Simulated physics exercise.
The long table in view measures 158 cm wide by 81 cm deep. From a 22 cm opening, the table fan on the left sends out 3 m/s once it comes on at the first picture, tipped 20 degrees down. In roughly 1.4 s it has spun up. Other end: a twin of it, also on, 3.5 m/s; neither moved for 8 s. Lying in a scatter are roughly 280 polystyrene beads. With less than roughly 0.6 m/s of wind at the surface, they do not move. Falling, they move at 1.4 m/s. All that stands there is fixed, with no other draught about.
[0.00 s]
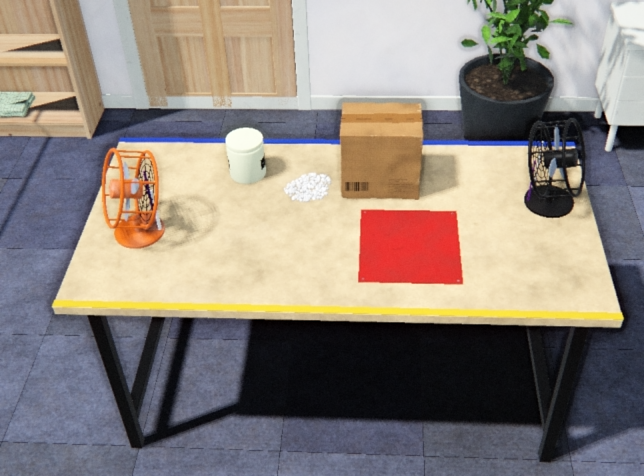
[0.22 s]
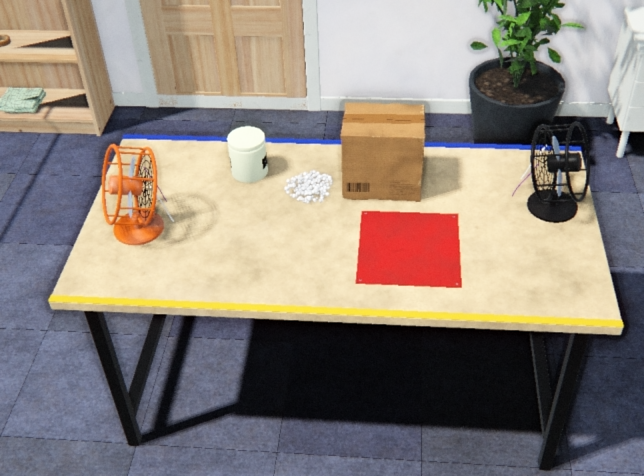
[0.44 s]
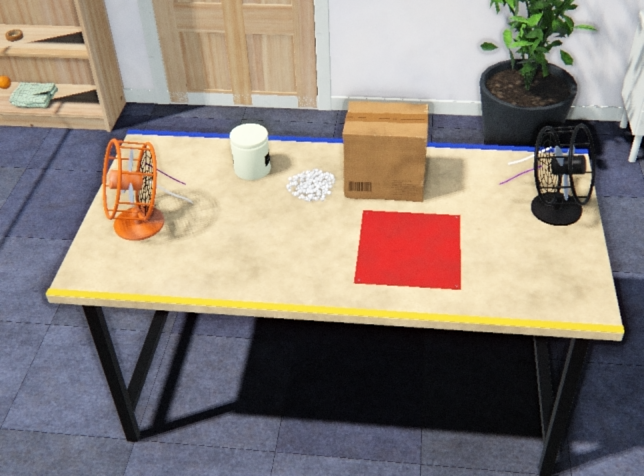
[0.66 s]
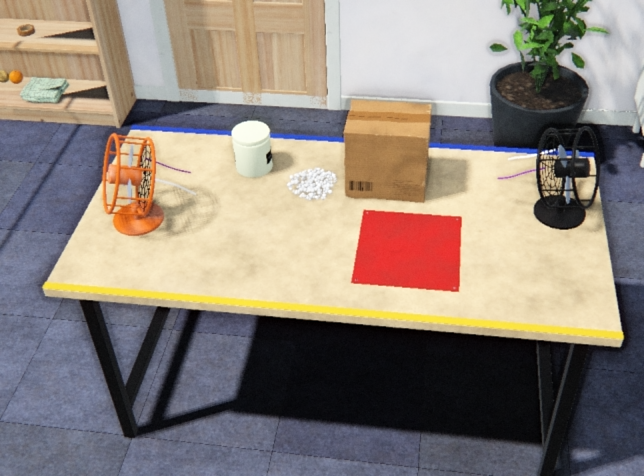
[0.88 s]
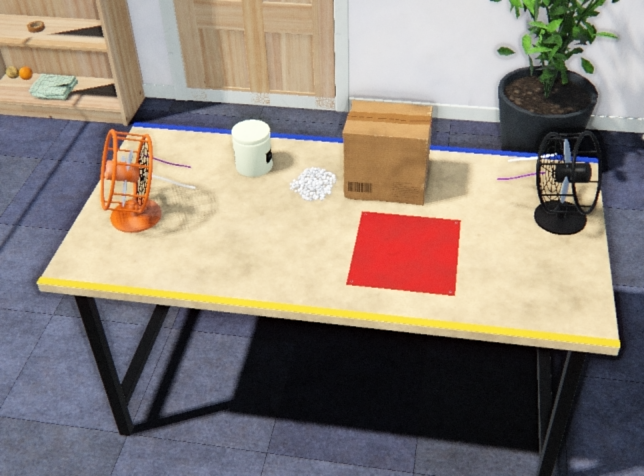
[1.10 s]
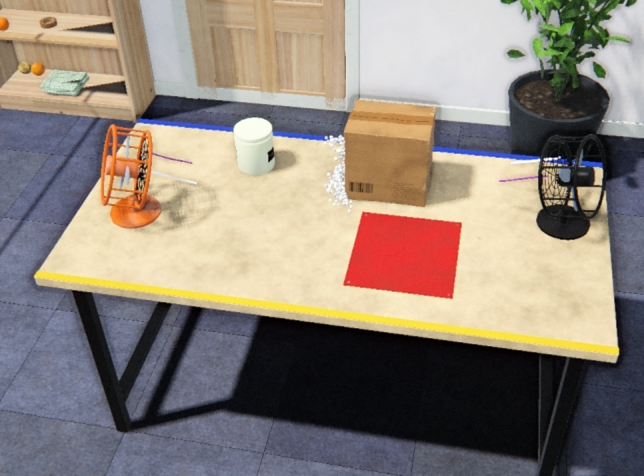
White beads lie still in a scatter on a long table between an orange fan and a black fan as streamers lift from both fans, then the beads shift right and spread along the side of a cardboard box.
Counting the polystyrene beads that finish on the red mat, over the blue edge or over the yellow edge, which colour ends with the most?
Blue ends with the most.
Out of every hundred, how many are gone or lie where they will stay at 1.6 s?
I would put it at around 80 %.
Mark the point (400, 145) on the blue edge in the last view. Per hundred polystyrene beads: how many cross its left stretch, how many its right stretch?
Roughly 80 % cross the left stretch, and around 0 % the right stretch.
After 1.6 s the count stands so, 7 % are over the yellow edge, 5 % on the red mat and 79 % over the blue edge.
After 2.6 s the count stands so, 16 % are over the yellow edge, 1 % on the red mat and 82 % over the blue edge.
After 4.4 s the count stands so, 17 % are over the yellow edge, 0 % on the red mat and 83 % over the blue edge.
After 8.0 s, at the end, 17 % are over the yellow edge, 0 % on the red mat and 83 % over the blue edge.
